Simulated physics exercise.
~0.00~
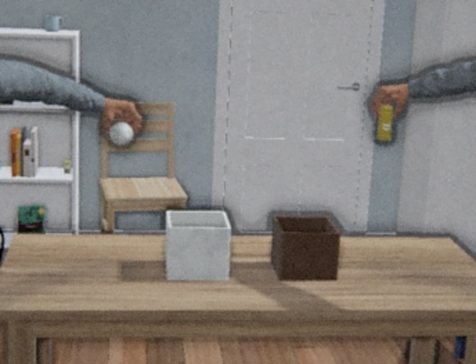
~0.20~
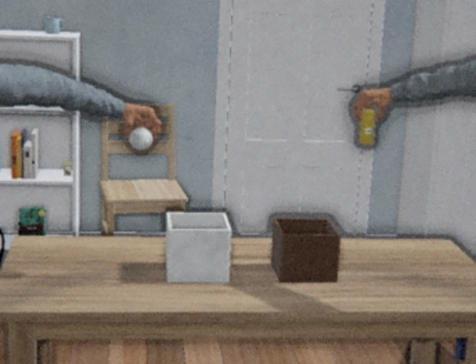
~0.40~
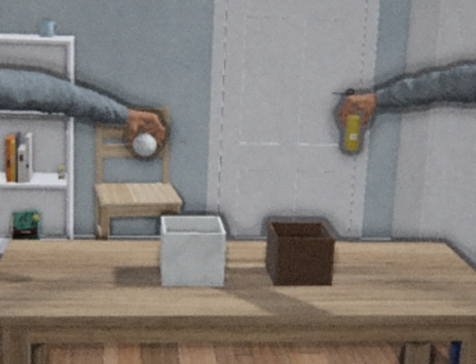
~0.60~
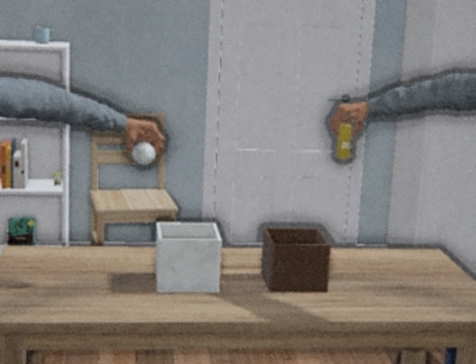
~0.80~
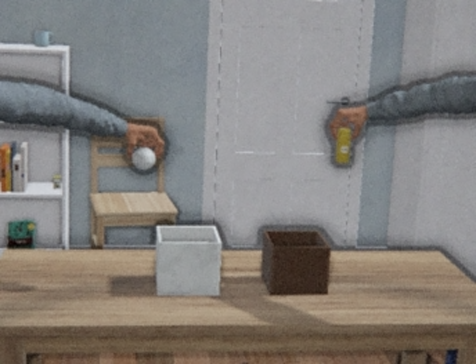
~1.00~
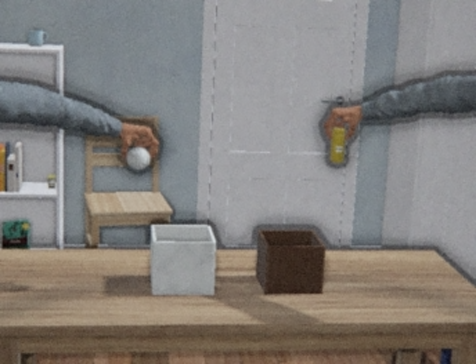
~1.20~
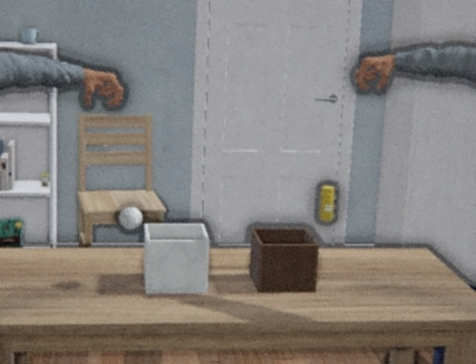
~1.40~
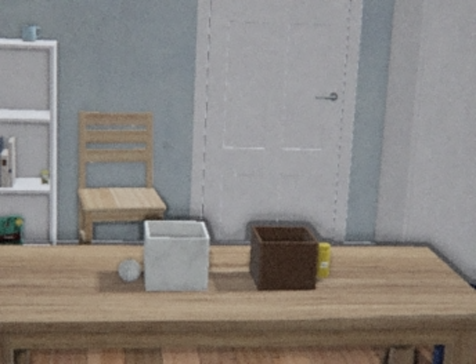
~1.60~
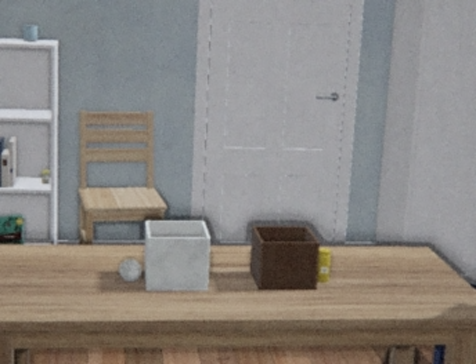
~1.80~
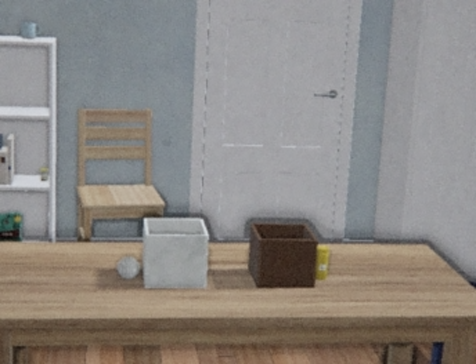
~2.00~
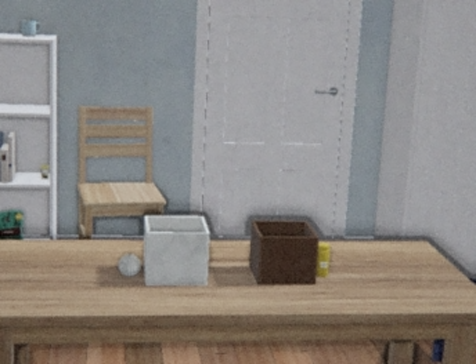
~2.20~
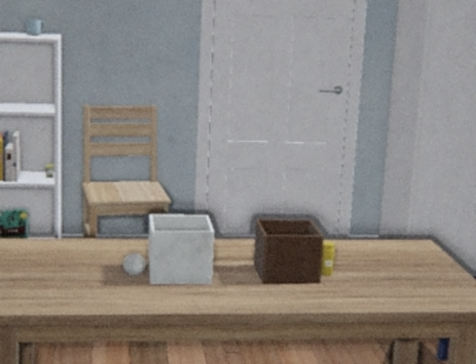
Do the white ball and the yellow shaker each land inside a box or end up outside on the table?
Both end up outside. The white ball comes to rest to the left of the white box, and the yellow shaker ends up to the right of the brown box.
